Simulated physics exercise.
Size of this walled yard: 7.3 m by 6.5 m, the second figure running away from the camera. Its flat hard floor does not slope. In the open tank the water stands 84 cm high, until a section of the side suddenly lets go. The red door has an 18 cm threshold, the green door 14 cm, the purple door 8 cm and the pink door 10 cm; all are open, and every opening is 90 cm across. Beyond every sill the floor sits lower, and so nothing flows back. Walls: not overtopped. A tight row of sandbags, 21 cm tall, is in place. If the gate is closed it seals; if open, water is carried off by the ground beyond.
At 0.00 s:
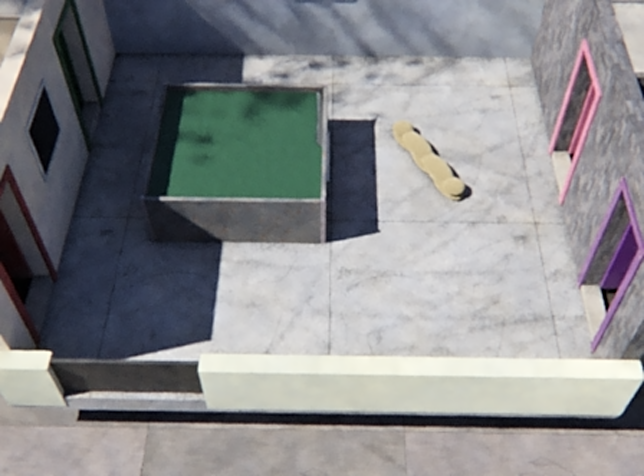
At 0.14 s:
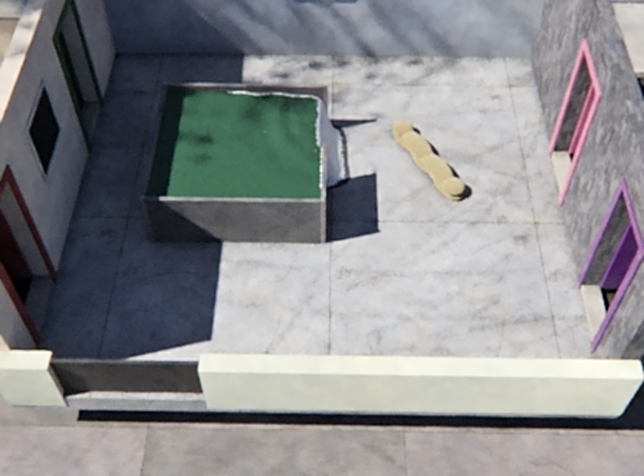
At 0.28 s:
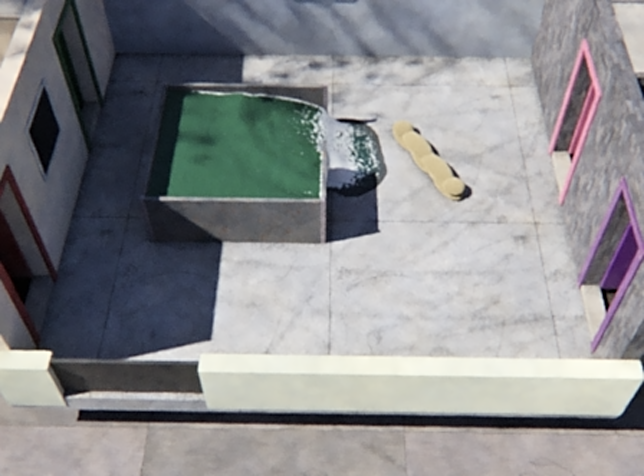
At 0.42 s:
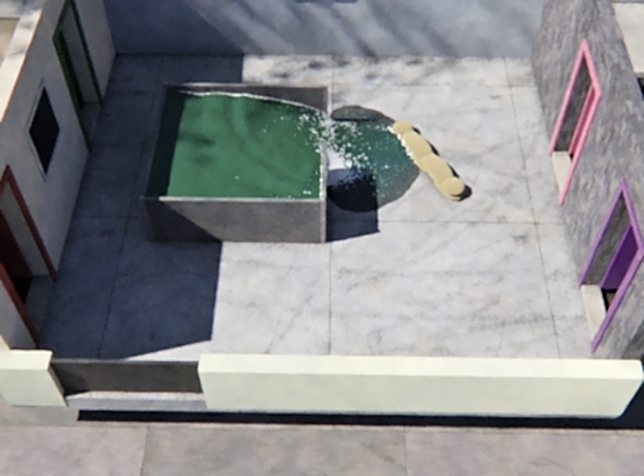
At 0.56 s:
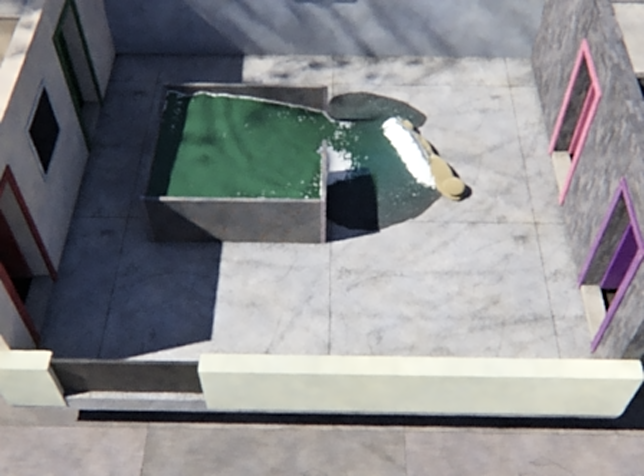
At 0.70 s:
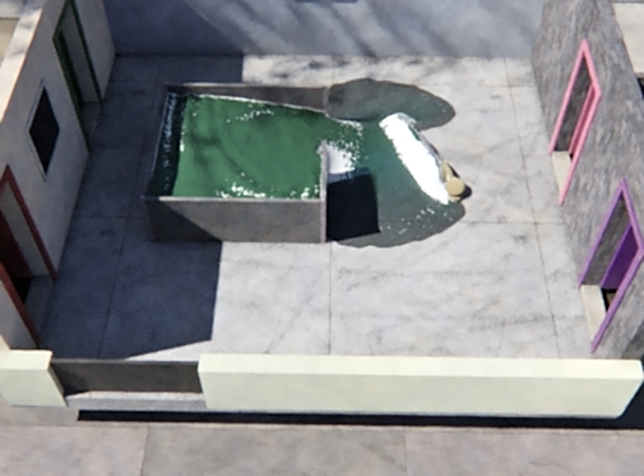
Open tank of green water in a walled yard pouring from its right side, spreading across the floor and foaming against sandbags.
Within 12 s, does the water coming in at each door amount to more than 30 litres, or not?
At the red door: Not more than 30 litres. At the green door: Not more than 30 litres. At the purple door: More than 30 litres. At the pink door: More than 30 litres.
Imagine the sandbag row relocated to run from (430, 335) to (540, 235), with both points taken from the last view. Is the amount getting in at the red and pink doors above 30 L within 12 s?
Then: Red under, pink above.
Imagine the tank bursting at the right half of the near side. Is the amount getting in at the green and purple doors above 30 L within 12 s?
Outcome at green: Not exceeded; outcome at purple: Exceeded.
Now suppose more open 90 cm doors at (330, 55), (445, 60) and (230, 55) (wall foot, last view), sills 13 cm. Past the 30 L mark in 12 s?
In sequence the answers are less than that, more than that and less than that.
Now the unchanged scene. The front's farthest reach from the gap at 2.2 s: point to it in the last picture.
Near (596, 388).
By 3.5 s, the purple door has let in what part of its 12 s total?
Some 10 per cent by then.
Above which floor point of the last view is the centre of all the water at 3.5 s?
The water's centre sits at about (362, 183).
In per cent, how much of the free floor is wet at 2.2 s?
I'd say around 45 %.
After 1.4 s water covers 30 % of the floor and is deepest (56 cm) near (397, 142); red door not reached, green door not reached, purple door not reached, pink door not reached.
After 2.2 s water covers 45 % of the floor and is deepest (53 cm) near (527, 63); red door not reached, green door not reached, purple door 14 cm at the sill, 2 L in, pink door 21 cm at the sill, 15 L in.
After 3.5 s water covers 55 % of the floor and is deepest (36 cm) near (397, 142); red door not reached, green door not reached, purple door 15 cm at the sill, 24 L in, pink door 17 cm at the sill, 57 L in.
After 7.0 s water covers 90 % of the floor and is deepest (22 cm) near (593, 376); red door 13 cm at the sill, 0 L in, green door 3 cm at the sill, 0 L in, purple door 19 cm at the sill, 153 L in, pink door 9 cm at the sill, 75 L in.
After 12.0 s water covers 100 % of the floor and is deepest (16 cm) near (128, 381); red door 14 cm at the sill, 1 L in, green door 10 cm at the sill, 0 L in, purple door 11 cm at the sill, 256 L in, pink door 10 cm at the sill, 80 L in.
